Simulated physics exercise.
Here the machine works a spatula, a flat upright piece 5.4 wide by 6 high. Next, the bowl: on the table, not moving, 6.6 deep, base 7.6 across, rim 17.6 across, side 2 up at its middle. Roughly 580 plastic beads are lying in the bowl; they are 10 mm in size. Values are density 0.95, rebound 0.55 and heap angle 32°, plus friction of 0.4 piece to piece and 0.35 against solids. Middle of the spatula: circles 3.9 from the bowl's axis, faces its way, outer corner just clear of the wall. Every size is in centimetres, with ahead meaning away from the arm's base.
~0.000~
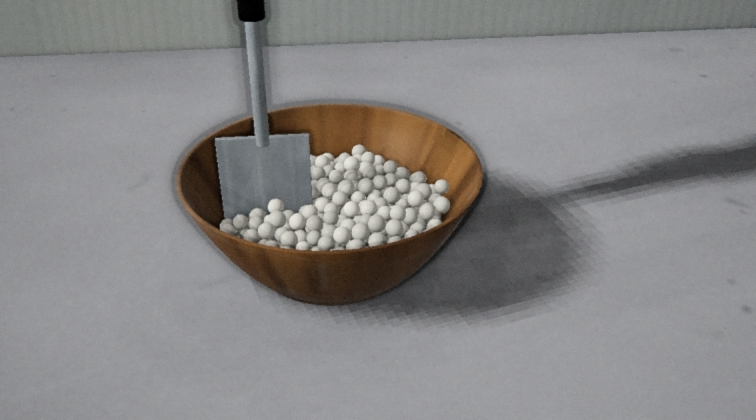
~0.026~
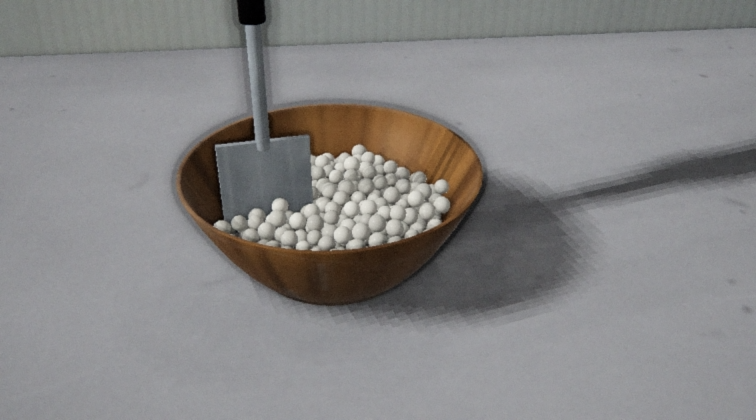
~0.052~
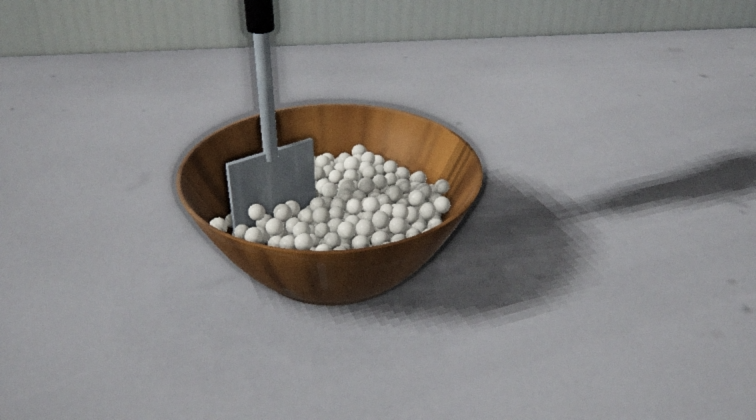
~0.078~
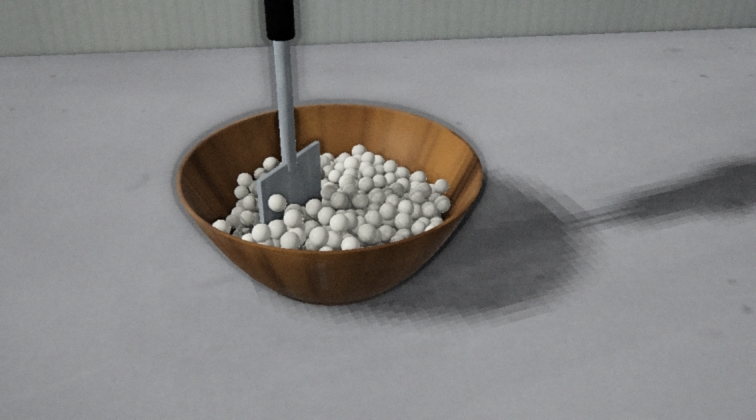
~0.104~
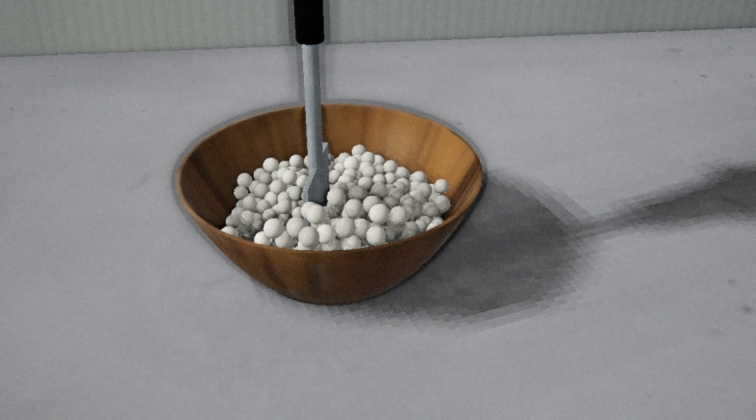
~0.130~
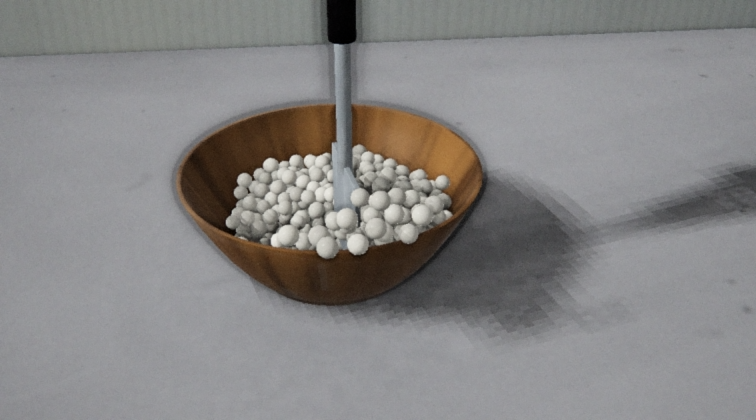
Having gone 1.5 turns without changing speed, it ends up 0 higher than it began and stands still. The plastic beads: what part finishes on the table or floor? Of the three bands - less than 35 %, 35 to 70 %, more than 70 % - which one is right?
The right band is 35 to 70 %.
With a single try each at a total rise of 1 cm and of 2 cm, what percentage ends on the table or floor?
Near 35 in a hundred, then near 25 in a hundred.
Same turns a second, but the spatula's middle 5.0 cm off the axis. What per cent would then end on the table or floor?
It would be near 10 per cent.
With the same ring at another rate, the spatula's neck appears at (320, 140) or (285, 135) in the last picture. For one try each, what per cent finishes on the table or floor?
Around 35 and 15 percent, in that order.
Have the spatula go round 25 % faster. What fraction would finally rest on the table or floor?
Then roughly 50 per cent.
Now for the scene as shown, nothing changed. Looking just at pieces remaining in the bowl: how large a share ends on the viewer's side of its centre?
I'd say around 40 per cent.
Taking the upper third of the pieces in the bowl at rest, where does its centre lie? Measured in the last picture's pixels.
Roughly pixel (356, 182).
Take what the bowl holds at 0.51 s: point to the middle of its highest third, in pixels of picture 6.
Near (345, 238).
After 0.32 s, 268° round, highest piece 10 above the table; 472 in the bowl, 40 on the table or floor, 71 in flight or on the tool.
After 0.51 s, 77° round, highest piece 10 above the table; 374 in the bowl, 164 on the table or floor, 45 in flight or on the tool.
After 0.80 s, 180° round, highest piece 7 above the table; 326 in the bowl, 255 on the table or floor, 2 in flight or on the tool.
After 1.50 s, 180° round, highest piece 6 above the table; 326 in the bowl, 257 on the table or floor.
At rest, 326 in the bowl, 257 on the table or floor. That is 44 % on the table or floor.
